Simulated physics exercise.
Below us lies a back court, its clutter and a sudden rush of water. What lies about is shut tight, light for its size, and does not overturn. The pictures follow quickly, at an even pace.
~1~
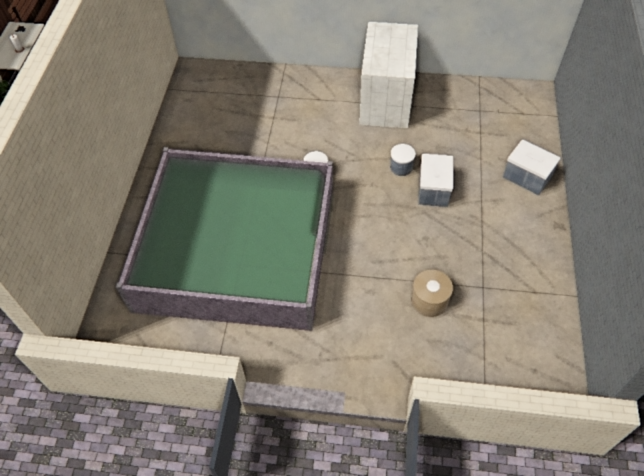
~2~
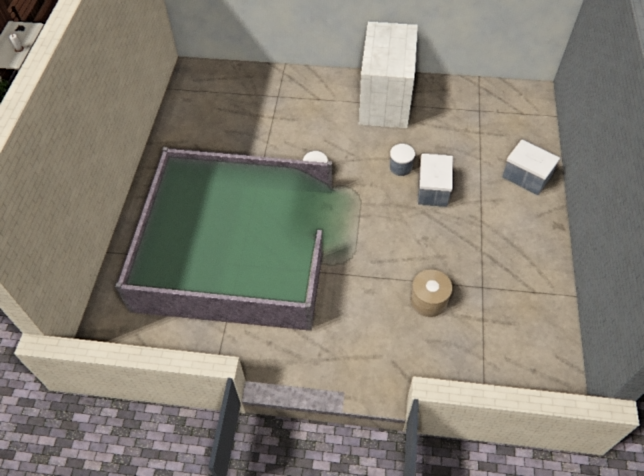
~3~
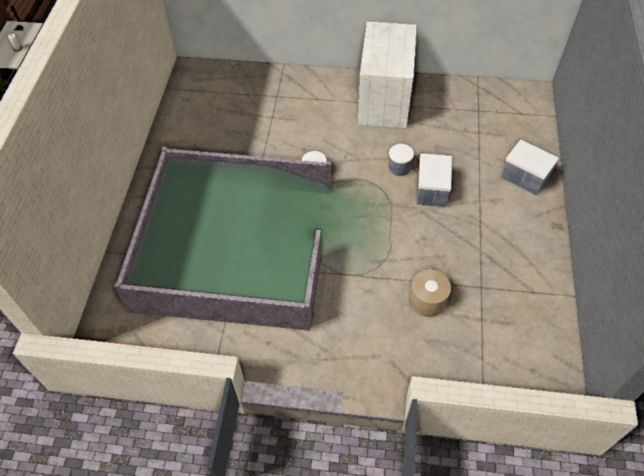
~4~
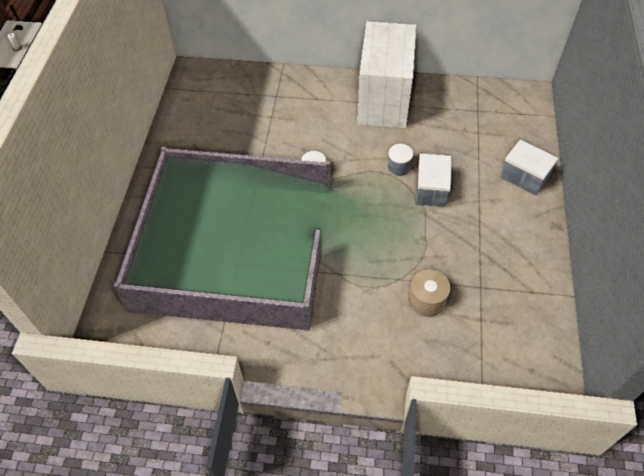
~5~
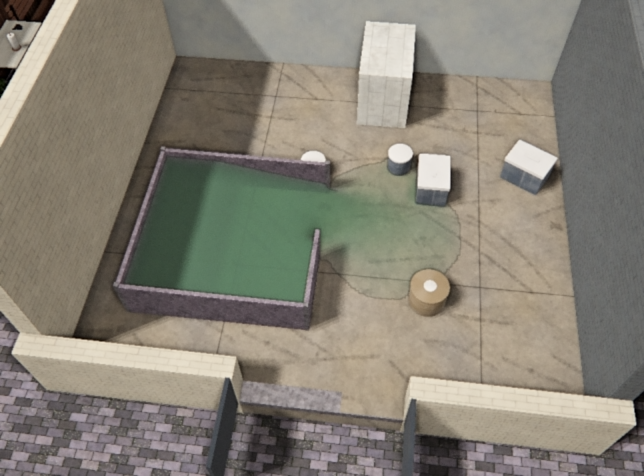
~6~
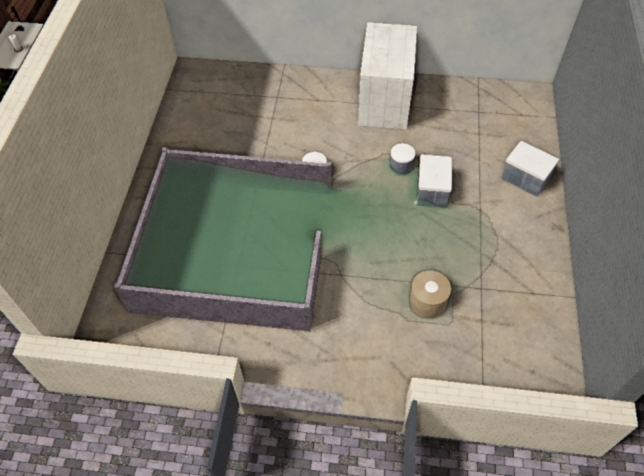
To begin with, a walled tank of green water stands closed in a back court, with several blocks and round objects on the floor to its right. Then part of its right wall is gone, and water spreads rightward across the floor in a widening, thinning sheet, reaching the nearer objects, which stay essentially in place.
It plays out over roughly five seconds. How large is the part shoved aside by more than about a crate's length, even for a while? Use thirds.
Share: One to two thirds.
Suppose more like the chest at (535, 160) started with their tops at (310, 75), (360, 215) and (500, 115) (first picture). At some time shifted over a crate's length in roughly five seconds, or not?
In that order: No, pushed that far, shifted that much.
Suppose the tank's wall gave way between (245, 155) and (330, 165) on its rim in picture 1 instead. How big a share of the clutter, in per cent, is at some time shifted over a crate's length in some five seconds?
Near 20 in a hundred.
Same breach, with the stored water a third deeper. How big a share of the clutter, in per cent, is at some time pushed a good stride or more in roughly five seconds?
Close to 80 %.
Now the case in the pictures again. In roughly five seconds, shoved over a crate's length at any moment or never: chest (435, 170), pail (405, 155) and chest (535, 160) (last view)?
In that order: Yes, yes, yes.
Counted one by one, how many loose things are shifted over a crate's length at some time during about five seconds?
It comes to 3.
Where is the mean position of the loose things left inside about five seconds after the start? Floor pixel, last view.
Near (419, 151).
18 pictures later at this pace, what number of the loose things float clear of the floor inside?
It comes to 3.
A moment on, 0 of 5 are well off their spots; 0 afloat.
Next, 2 of 5 are well off their spots; 1 afloat.
Later, 3 of 5 are well off their spots; 3 afloat.
In the end, 3 of 5 are well off their spots, and 3 have been at some point; 3 afloat.
